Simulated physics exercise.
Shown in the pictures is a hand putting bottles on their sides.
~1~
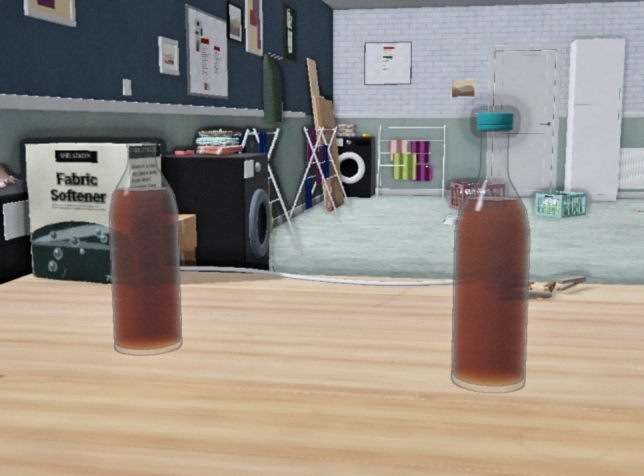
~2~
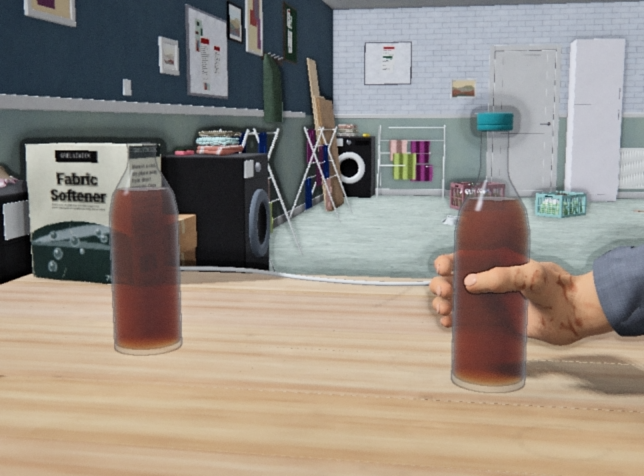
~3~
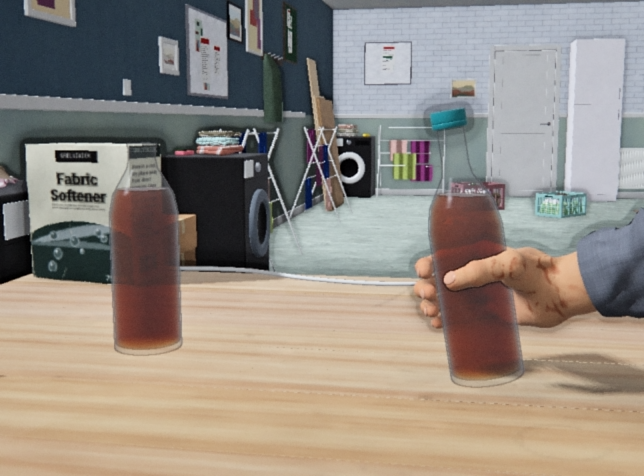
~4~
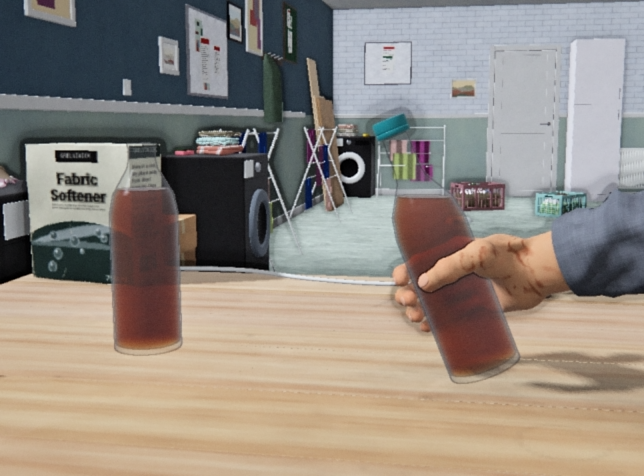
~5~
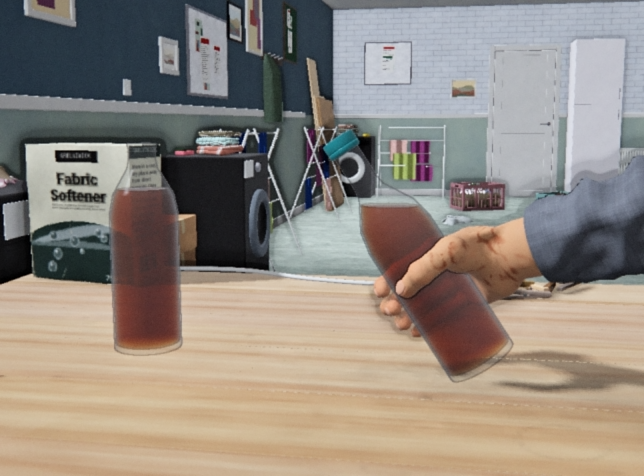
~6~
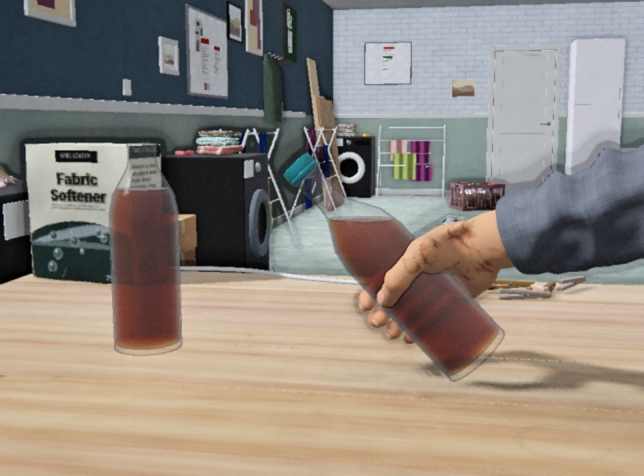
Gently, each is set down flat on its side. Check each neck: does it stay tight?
Left: No, right: Yes.
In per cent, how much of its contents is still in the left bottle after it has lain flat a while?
Roughly 30 percent stays in.
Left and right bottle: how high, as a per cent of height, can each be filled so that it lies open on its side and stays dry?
Fill limits: About 24 % and about 22 %.
A moment on, the right bottle is nearly down; right bottle, all still inside.
Further on, the right bottle lies flat; right bottle, all still inside.
When it is over, both lie flat; right bottle, all still inside; left bottle, a puddle at its mouth.
